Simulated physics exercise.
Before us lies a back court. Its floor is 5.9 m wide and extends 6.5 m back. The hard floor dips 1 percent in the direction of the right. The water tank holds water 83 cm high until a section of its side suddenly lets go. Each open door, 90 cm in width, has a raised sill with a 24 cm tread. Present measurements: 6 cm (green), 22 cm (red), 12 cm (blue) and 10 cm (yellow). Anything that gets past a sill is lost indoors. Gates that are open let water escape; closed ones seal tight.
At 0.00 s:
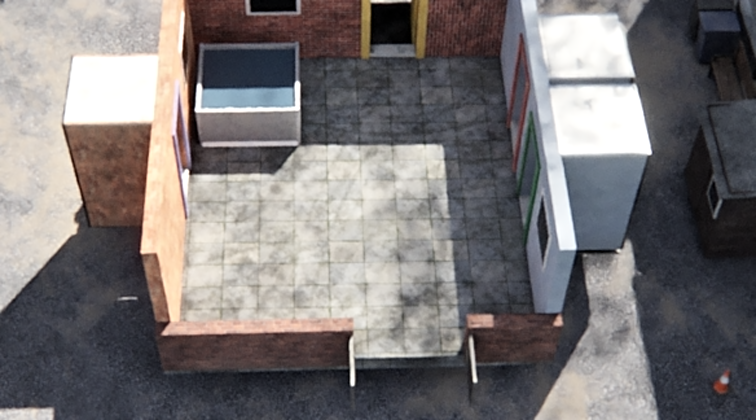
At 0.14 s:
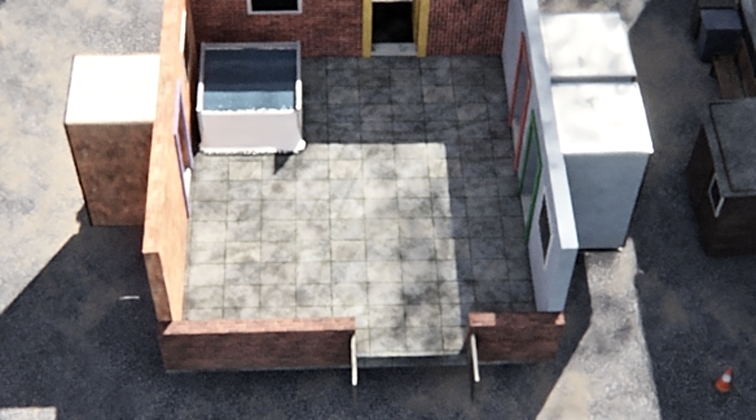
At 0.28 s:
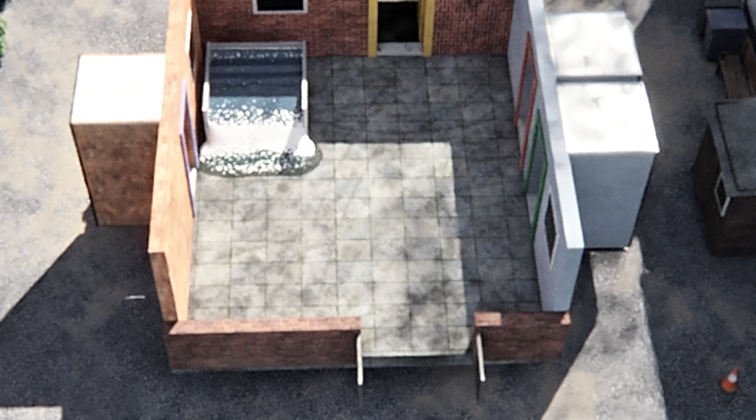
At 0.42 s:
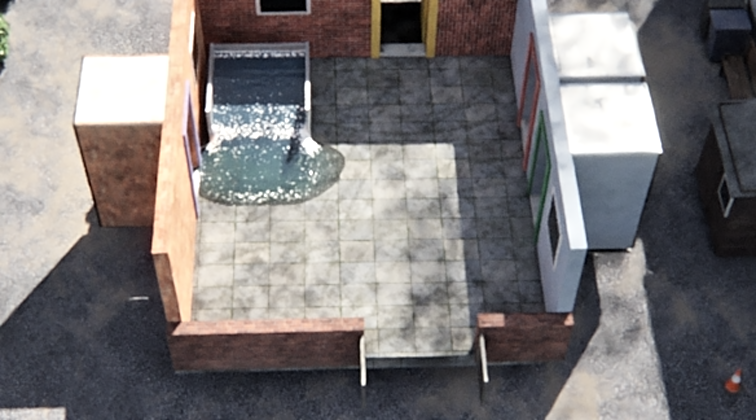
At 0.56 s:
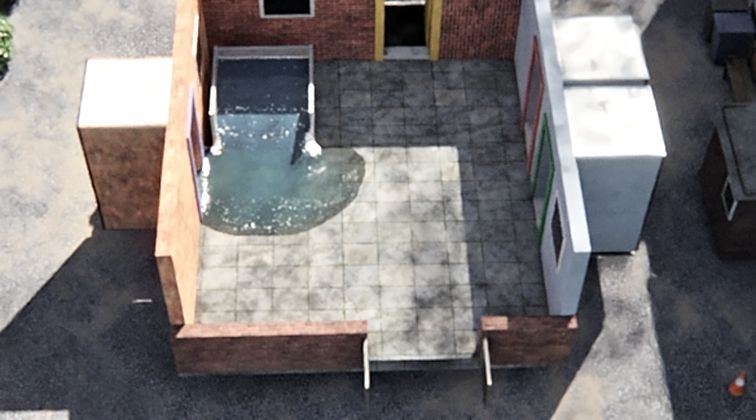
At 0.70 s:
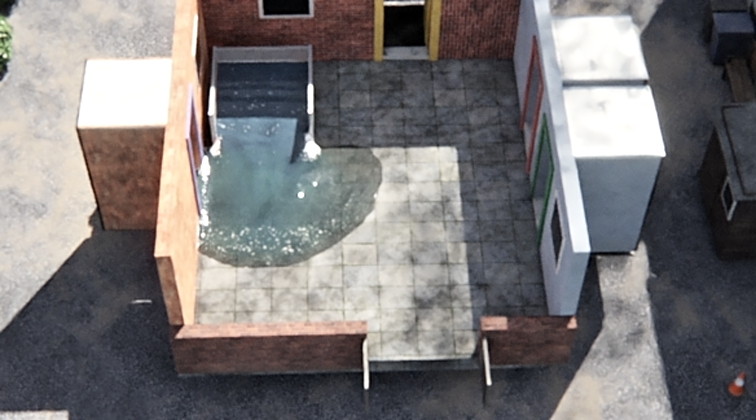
Water sat still in a tank at the back left of a walled courtyard, then poured out through its front and spread forward and to the right across the paved floor in a widening pool.
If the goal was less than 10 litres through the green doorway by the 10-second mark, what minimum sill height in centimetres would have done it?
A sill of about 11.5 cm would have done it.
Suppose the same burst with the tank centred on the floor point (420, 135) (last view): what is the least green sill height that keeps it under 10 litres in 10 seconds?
You'd need some 10.0 cm.
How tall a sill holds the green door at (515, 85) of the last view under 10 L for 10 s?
You'd want it roughly 9.0 cm high.
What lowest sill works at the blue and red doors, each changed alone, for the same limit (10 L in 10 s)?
Close to 17 cm (blue) and close to 5.5 cm (red).
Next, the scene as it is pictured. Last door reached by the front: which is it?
Final door: Yellow.
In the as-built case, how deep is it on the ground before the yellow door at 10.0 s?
A ruler would read roughly 8.0 cm.
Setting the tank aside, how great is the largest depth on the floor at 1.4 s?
Max depth: Near 46 cm.
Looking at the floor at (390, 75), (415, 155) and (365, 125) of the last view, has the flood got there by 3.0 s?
First bone-dry, second bone-dry, third bone-dry.
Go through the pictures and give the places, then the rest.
In the first frame, still water, 83 cm deep, in the water tank at (249, 80); the green door at (529, 182) is dry.
In the second frame, the gap is at (251, 129), the front 0.3 m out at (209, 153); the back of the water tank holds 83 cm.
In the third frame, water pours out at (257, 131) and has run 0.8 m, to (217, 174); about 13 cm deep outside, 78 cm at the back.
In the fourth frame, the front is at (222, 201), 1.4 m from the gap at (260, 134); 3.0 m2 of floor is wet, 71 cm left at the back.
In the fifth frame, the front is at (231, 231), 2.0 m from the gap at (264, 137); 4.8 m2 of floor is wet, 69 cm left at the back.
In the sixth frame, the front is at (236, 262), 2.6 m from the gap at (263, 138); 6.9 m2 of floor is wet, 61 cm left at the back; the green door at (542, 185), 5.1 m from the gap, is still 2.9 m from the nearest water.
After 1.4 s water covers 40 % of the floor, deepest (46 cm) near (214, 350); it has not reached the green door.
After 3.0 s water covers 55 % of the floor, deepest (28 cm) near (203, 351); it has not reached the green door.
After 10.0 s water covers 95 % of the floor, deepest (13 cm) near (513, 99); 9 cm at the green door, 71 litres in over its 6 cm sill.
At the green door as built, the water arrived by 3.7 s and peaked near 14 cm at 5.2 s.
With a sill of 9.5 cm, 24 litres would have come in within the 10 s; with 13 cm, 5 litres. So under 10 litres takes about 11.5 cm.
